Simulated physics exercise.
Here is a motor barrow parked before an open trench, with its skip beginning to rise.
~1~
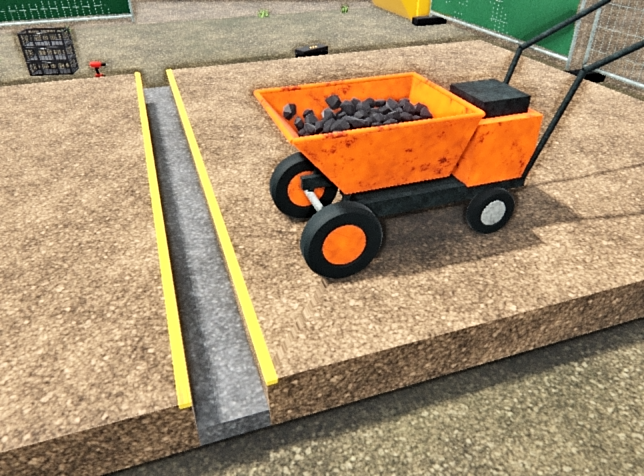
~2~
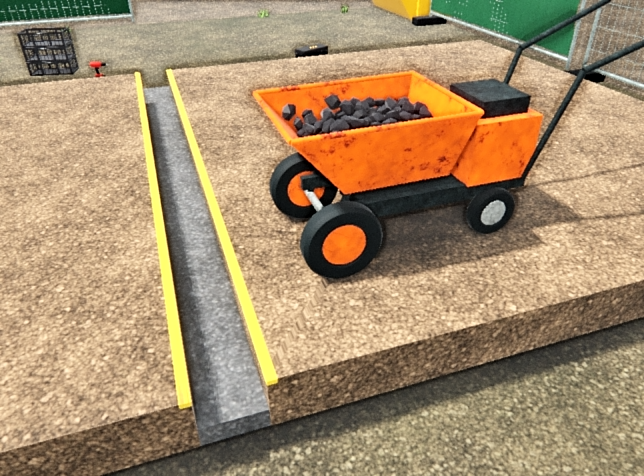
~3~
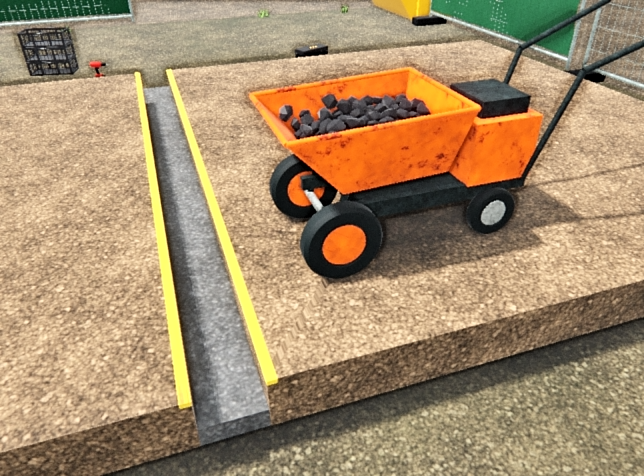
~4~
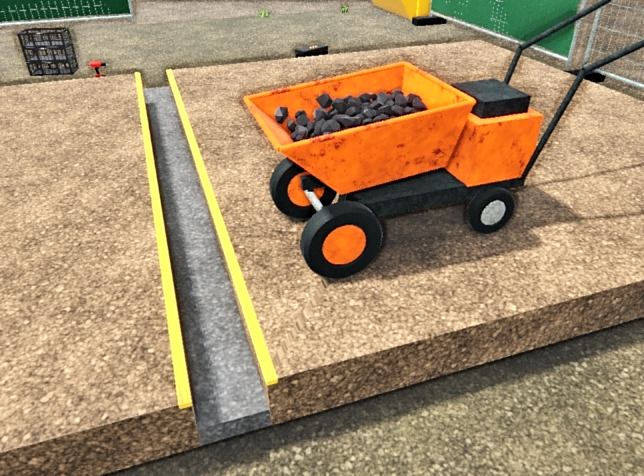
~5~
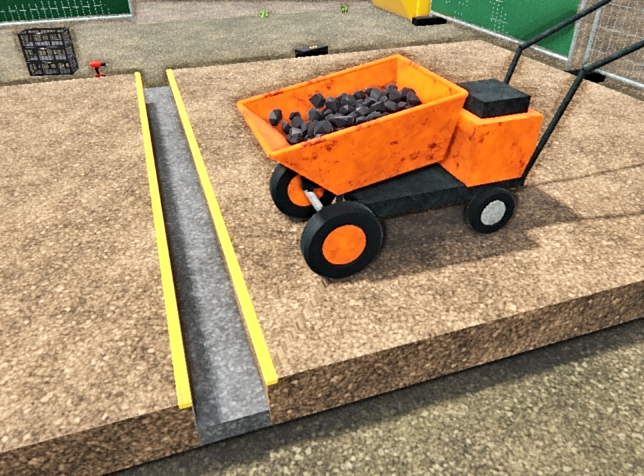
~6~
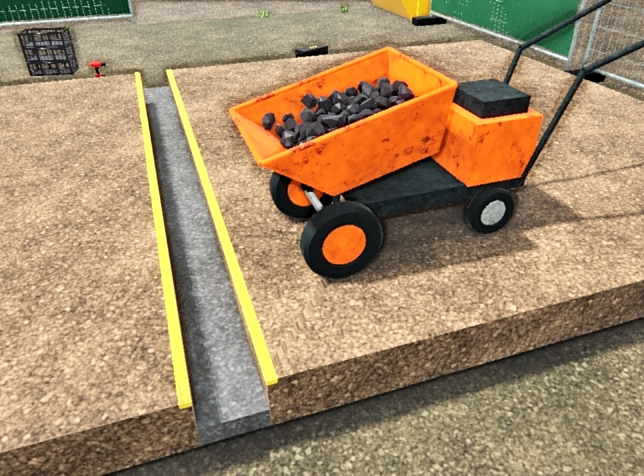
The orange skip of a motor barrow, loaded with dark lumps, began level and then slowly tilted forward to the left, while its wheels stayed still beside a narrow, yellow-edged trench.
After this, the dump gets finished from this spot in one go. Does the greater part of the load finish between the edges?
Yes.
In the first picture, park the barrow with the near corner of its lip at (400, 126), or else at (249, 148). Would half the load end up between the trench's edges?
Place one: The lesser share; place two: The lesser share.
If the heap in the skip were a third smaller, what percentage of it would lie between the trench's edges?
80 per cent, roughly.
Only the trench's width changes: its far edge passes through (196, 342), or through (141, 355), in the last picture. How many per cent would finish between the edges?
You'd get 50 % in the first case and 100 % in the second.
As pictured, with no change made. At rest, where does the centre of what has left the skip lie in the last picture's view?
Resting centre, last frame: Roughly (190, 276).
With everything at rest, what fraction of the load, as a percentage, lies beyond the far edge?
Share of load: Near 25 %.
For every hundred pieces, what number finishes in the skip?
That comes to about 5 per cent or so.
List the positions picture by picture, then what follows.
In the first frame, lip of the skip (293, 142), level; top of the load (379, 121), lumps of coal; first edge of the trench (255, 328); far edge (177, 347), the trench under half as wide as the skip, and about half as deep as wide.
In the second frame, lip of the skip (291, 143), level; top of the load (378, 120).
In the third frame, lip of the skip (287, 145), tipped barely; top of the load (375, 119).
In the fourth frame, lip of the skip (280, 150), tipped a little; top of the load (398, 115).
In the fifth frame, lip of the skip (271, 156), tipped a little; top of the load (381, 105).
In the sixth frame, lip of the skip (262, 164), tipped clearly; top of the load (385, 109); first edge of the trench (255, 328); far edge (177, 347).
Just after the last frame, skip tipped steeply; every one in the skip.
A moment on, skip tipped right over; the larger part in the skip; about a tenth in or heaped over the trench; just a few beyond it; just a few falling.
Further on, skip tipped right over; roughly a quarter in the skip; roughly two thirds in or heaped over the trench; roughly a quarter beyond it.
When it is over, skip tipped right over; just a few in the skip; the larger part in or heaped over the trench; roughly a quarter beyond it.
